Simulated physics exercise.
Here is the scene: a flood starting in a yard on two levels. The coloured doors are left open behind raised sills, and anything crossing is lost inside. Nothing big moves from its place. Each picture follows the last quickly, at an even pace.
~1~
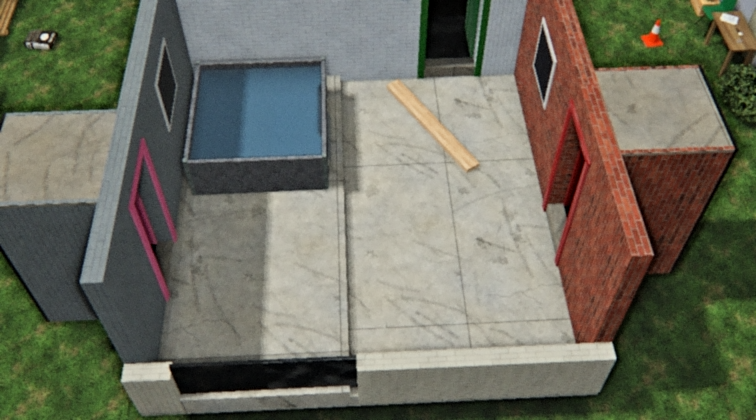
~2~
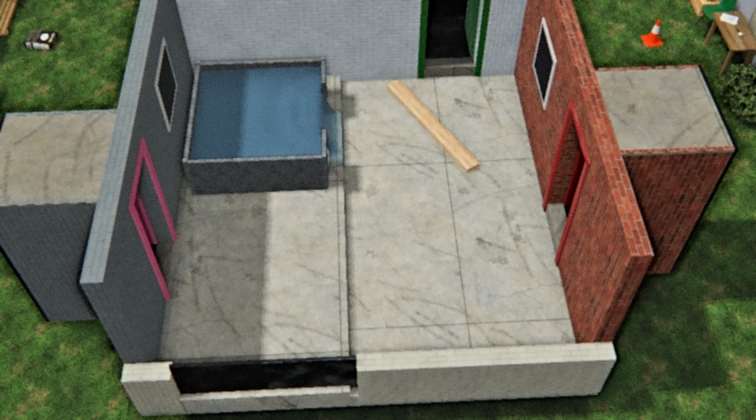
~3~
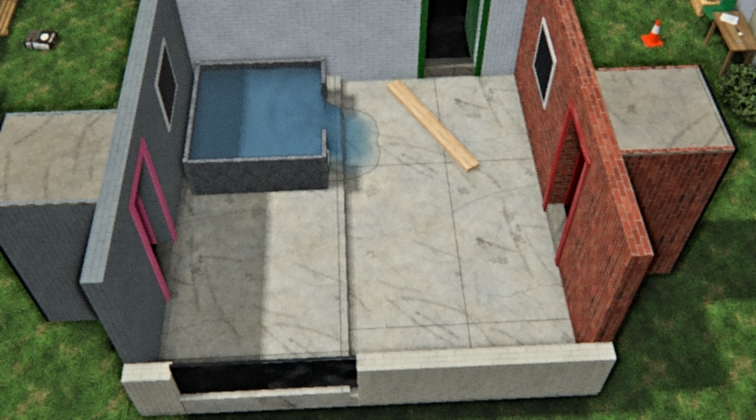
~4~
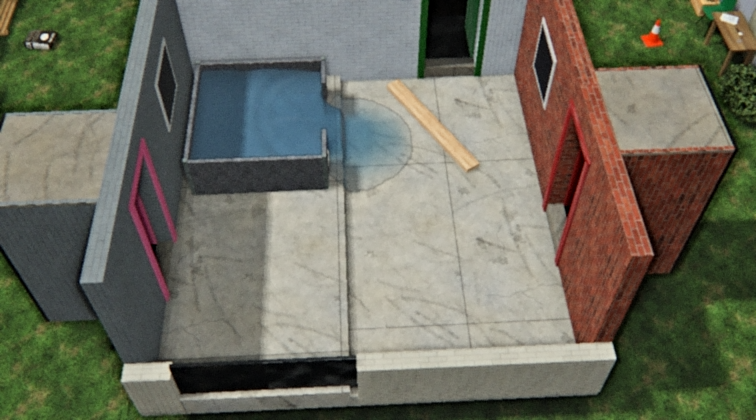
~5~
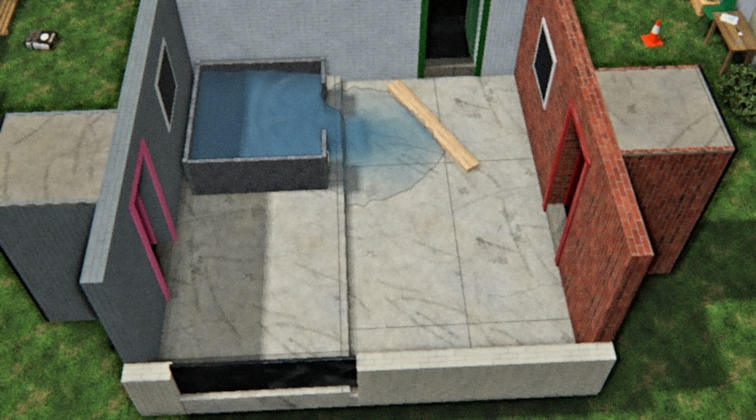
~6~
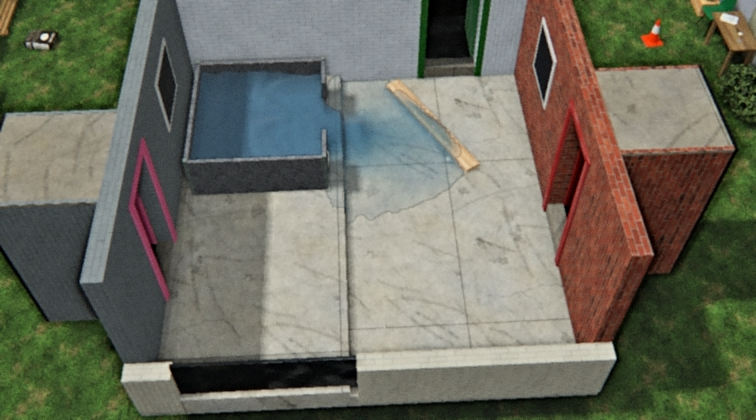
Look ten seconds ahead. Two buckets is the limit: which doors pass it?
One by one: The red door will be within bounds, the pink door will be within bounds, the green door will be within bounds.
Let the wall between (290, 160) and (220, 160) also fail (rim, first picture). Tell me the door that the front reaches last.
The green door comes last.
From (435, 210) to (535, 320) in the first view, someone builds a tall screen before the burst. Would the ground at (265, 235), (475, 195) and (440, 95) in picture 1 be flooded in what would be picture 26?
Taking the points in order - unwetted, wetted, wetted.
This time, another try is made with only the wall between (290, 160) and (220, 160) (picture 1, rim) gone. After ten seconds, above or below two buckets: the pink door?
Door pink: It goes beyond the limit.
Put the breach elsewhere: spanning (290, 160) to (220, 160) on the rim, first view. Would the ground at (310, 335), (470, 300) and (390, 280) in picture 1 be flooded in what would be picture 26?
Point by point: Soaked; soaked; soaked.
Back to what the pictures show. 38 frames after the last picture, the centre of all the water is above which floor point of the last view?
Centre: Close to (395, 194).
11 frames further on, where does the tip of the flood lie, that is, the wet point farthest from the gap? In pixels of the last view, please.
Close to (575, 356), I think.
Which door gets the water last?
Going by the pictures, I'd say the pink-painted one.
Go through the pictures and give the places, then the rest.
The tank at (259, 111) is whole and still, in the first picture.
Water pours out at (323, 127) and has run to (339, 163), in the second picture.
Water pours out at (324, 129) and has run to (369, 120), in the third picture.
The front is at (406, 131), out from the gap at (324, 129), in the fourth picture.
The front is at (440, 151), out from the gap at (324, 129), in the fifth picture.
Water pours out at (324, 129) and has run to (462, 169), in the sixth picture.
A moment on, water covers 35 % of the floor; the red door not reached, the pink door not reached, the green door wet at the sill, nothing in.
Next, water covers 45 % of the floor; the red door wet at the sill, nothing in, the pink door not reached, the green door wet at the sill, nothing in.
Then, water covers 50 % of the floor; the red door under two buckets in, the pink door not reached, the green door wet at the sill, nothing in.
Later, water covers 75 % of the floor; the red door under two buckets in, the pink door not reached, the green door wet at the sill, nothing in.
In the end, water covers 85 % of the floor; the red door under two buckets in, the pink door wet at the sill, nothing in, the green door wet at the sill, nothing in.
